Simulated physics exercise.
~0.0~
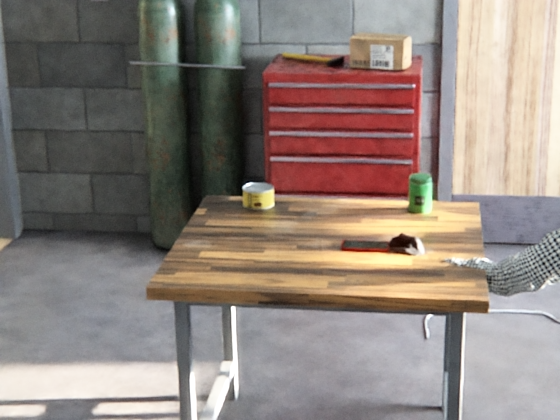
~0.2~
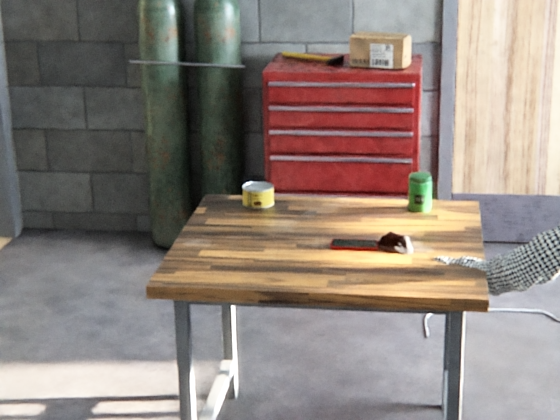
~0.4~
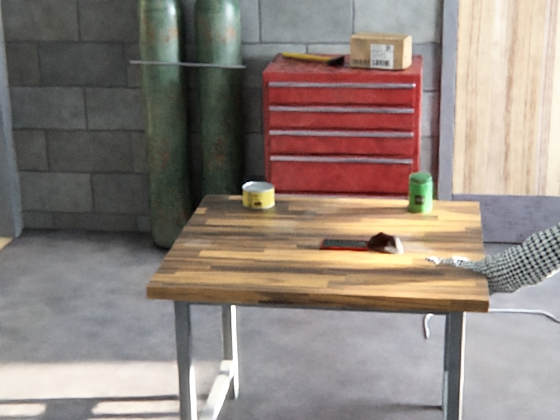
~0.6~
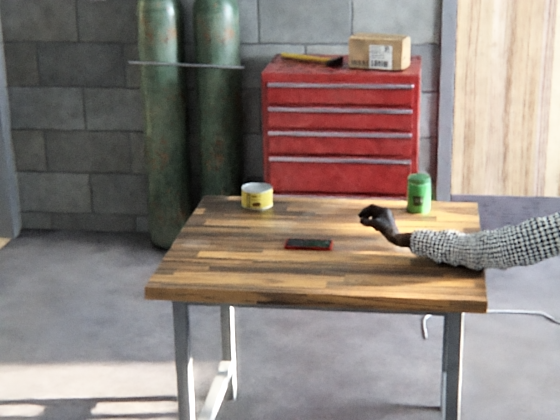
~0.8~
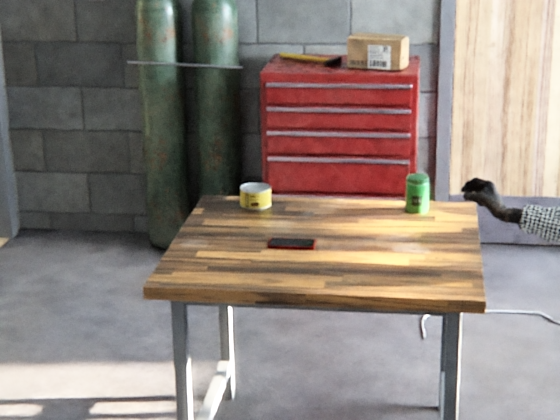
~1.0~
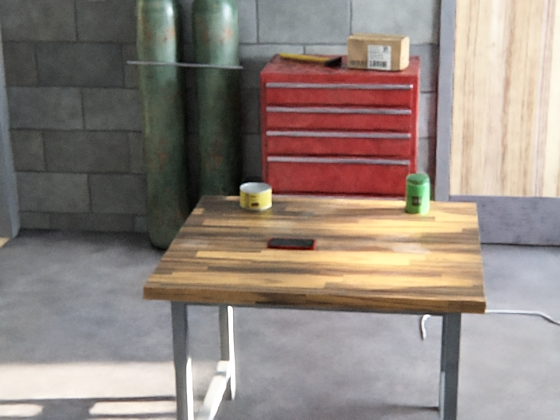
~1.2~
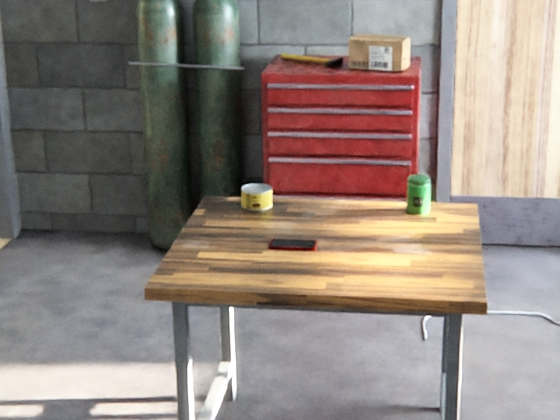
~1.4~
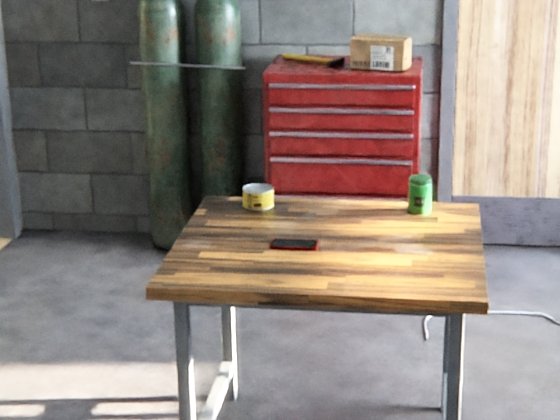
At the start, a dark-gloved hand in a checkered sleeve rests on a red phone lying on a wooden workbench, with a yellow tub and a green jar standing farther back. Behind the bench are a red tool chest and tall green cylinders against a block wall. The hand pushes the phone steadily to the left across the tabletop. It then lets go and draws back to the right, while the phone slides a little farther left. The arm leaves the view, and the phone comes to rest on the table, with the tub and jar still in their places.
